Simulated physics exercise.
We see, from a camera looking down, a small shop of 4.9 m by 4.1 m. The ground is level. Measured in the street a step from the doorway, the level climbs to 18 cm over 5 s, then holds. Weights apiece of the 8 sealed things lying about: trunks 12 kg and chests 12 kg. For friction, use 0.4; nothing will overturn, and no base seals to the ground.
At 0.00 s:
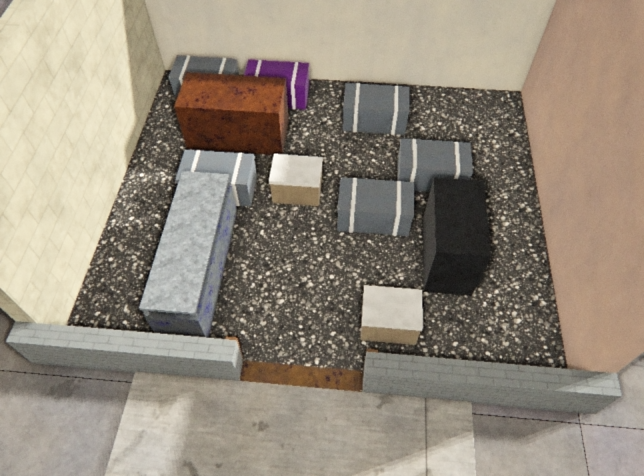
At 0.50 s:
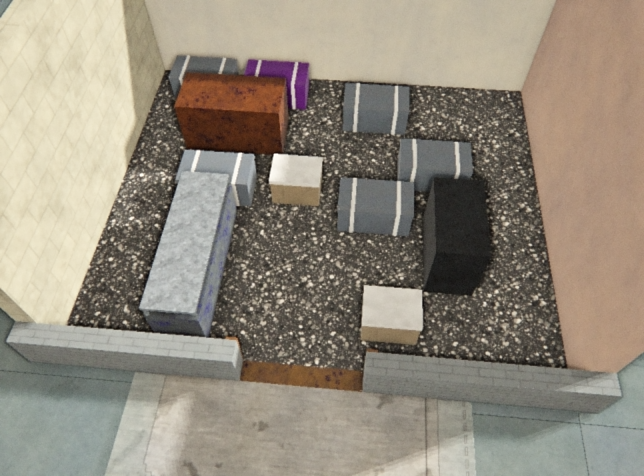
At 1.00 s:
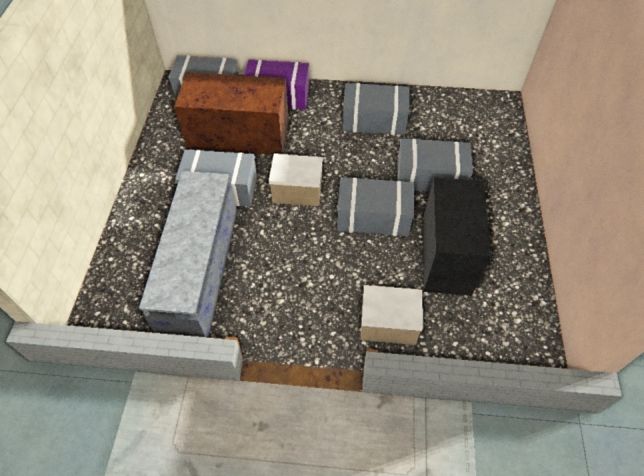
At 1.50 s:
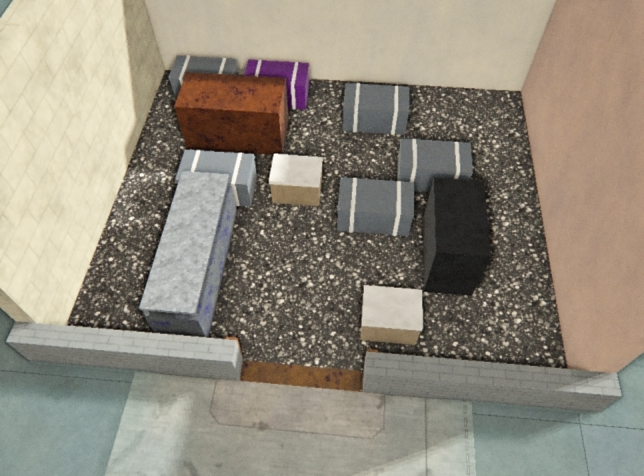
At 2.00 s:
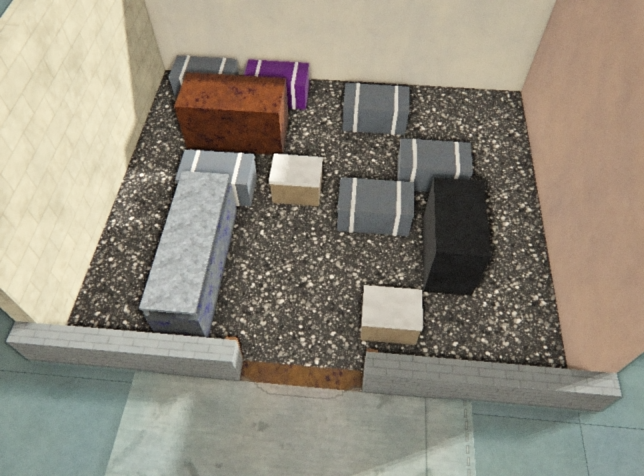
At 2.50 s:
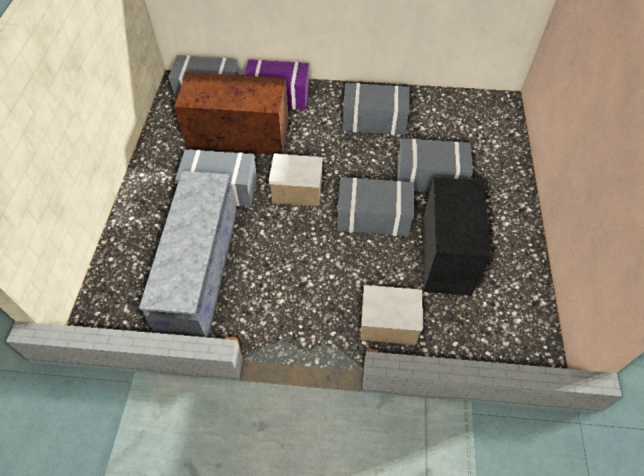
Water spreads across the street outside and reaches the doorway while the trunks stay still.
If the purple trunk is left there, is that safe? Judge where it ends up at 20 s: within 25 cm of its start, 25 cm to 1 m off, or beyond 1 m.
Watch - it'll glide a little way.
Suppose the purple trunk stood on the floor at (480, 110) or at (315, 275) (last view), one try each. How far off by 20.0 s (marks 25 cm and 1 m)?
The first time it wanders far off, the second time it wanders far off.
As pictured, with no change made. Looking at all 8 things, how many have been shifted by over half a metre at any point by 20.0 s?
Count: 7.
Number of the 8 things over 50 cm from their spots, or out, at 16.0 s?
7 in all.
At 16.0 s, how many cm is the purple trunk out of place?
Roughly 50 cm by then.
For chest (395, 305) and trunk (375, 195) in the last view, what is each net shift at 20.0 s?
In that order: 250 cm, 140 cm.
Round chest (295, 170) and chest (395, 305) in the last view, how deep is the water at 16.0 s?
Close to 11 and 5 centimetres.
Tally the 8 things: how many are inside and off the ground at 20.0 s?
I'd say 8 of them.
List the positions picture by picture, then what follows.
The purple trunk at (276, 72), on the bottom; 0.0 m2 under water; 0 of 8 have shifted, in the first picture.
The purple trunk at (276, 72) rests on the ground; 0.0 m2 under water; 0 of 8 have shifted, in the second picture.
The purple trunk at (276, 72), on the bottom; water covers 0.0 m2; 0 of 8 have shifted, in the third picture.
The purple trunk at (276, 72), on the bottom; water covers 0.0 m2; 0 of 8 have shifted, in the fourth picture.
The purple trunk at (276, 72), on the bottom; 0.0 m2 under water; 0 of 8 have shifted, in the fifth picture.
The purple trunk at (276, 72) rests on the ground; 0.1 m2 under water; 0 of 8 have shifted, in the sixth picture.
After 4.0 s the purple trunk is near (276, 72), 0.0 m from its start, aground; 0 afloat.
After 9.0 s the purple trunk is near (268, 66), 0.1 m from its start, aground; 5 afloat.
After 16.0 s the purple trunk is near (237, 77), 0.5 m from its start, afloat; 8 afloat.
After 20.0 s the purple trunk is near (237, 75), 0.5 m from its start, afloat; 8 afloat.
